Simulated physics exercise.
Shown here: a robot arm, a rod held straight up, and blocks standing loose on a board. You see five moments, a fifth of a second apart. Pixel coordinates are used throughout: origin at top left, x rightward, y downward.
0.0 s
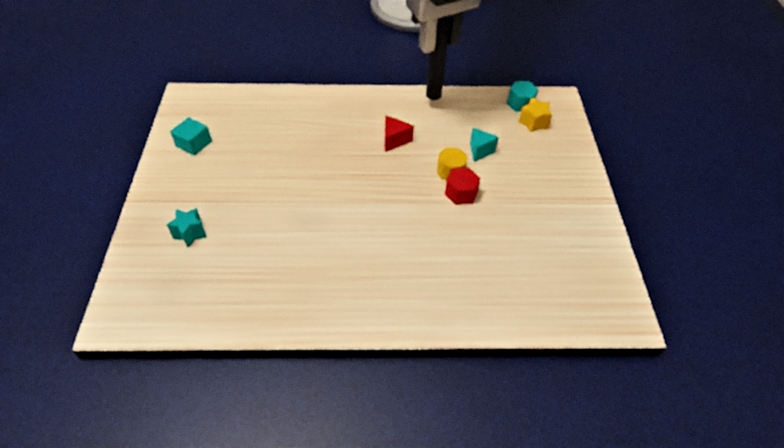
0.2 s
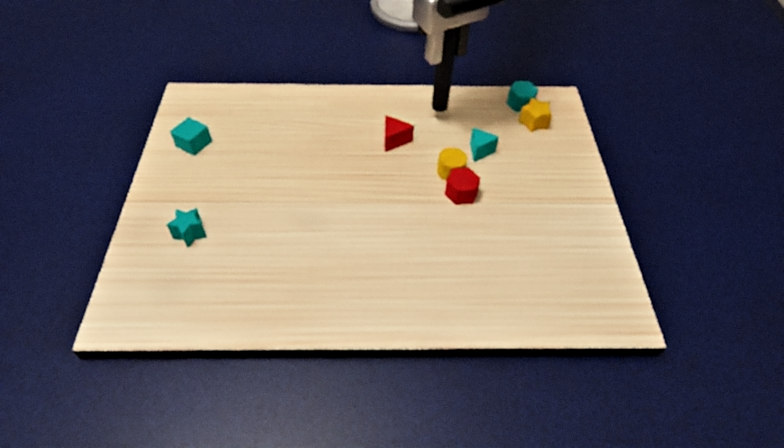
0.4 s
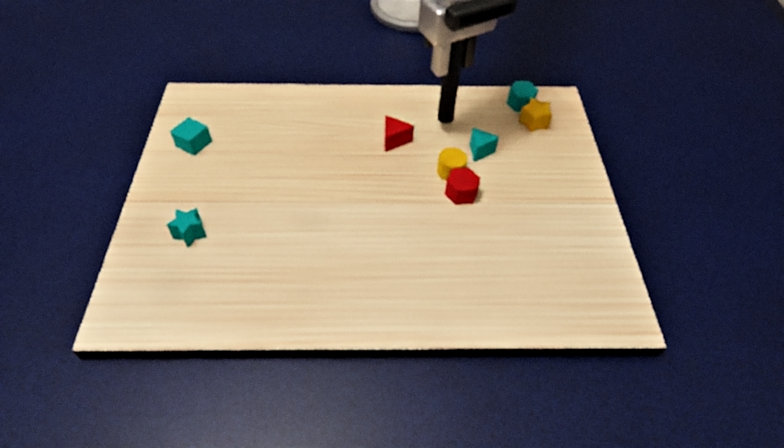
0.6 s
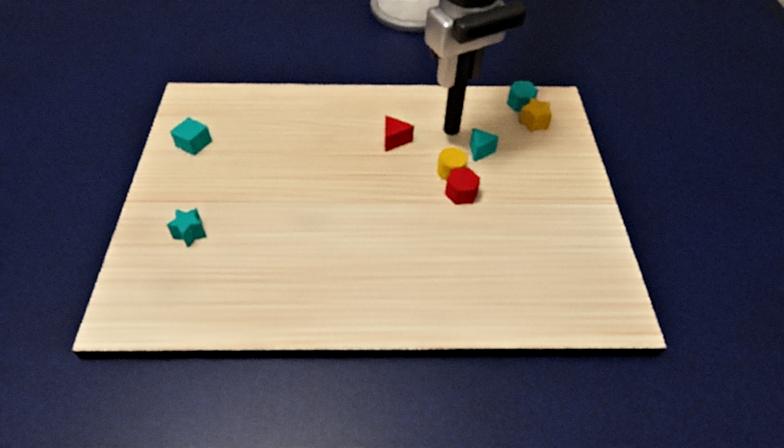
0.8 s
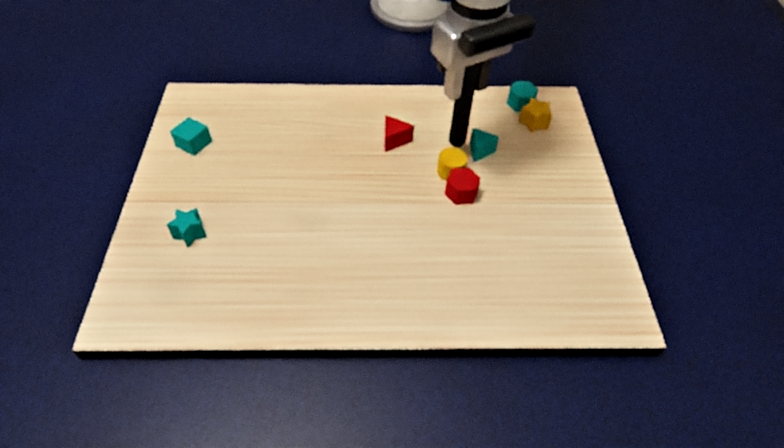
A robot arm holding a black upright rod reaches in from the top over a pale wooden board on a dark blue surface, seen from above at an angle. A turquoise cube and star sit at left, a red triangle near the upper middle, and yellow, red and turquoise blocks cluster to its right. The rod glides slightly down and right to beside the turquoise triangle, while blocks and camera stay still.
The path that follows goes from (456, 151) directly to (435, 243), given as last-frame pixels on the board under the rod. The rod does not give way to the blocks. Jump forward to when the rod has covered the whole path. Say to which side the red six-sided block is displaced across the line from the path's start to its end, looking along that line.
Well, taking the path from its start to its end as straight ahead, the red six-sided block moves to the left.
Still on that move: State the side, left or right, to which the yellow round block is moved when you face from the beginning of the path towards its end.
Seen from start to end, it moves right.
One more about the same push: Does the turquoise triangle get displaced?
The answer is no.
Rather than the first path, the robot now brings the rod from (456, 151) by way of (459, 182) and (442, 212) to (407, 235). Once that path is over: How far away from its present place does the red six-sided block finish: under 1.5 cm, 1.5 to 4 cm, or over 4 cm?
Shift of over 4 cm.
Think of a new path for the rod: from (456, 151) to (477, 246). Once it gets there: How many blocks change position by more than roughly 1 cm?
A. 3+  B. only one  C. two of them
Correct choice: C.
The first path, step by step. One third of the way, rod at (449, 170); yellow round block at (442, 181); red six-sided block at (467, 198), turned 70° anticlockwise.
Two thirds of the way, rod at (443, 201); yellow round block at (428, 210); red six-sided block at (468, 204), turned 105° anticlockwise.
At the end, rod at (436, 235); yellow round block at (411, 231); red six-sided block at (469, 207), turned 125° anticlockwise; turquoise triangle unmoved.
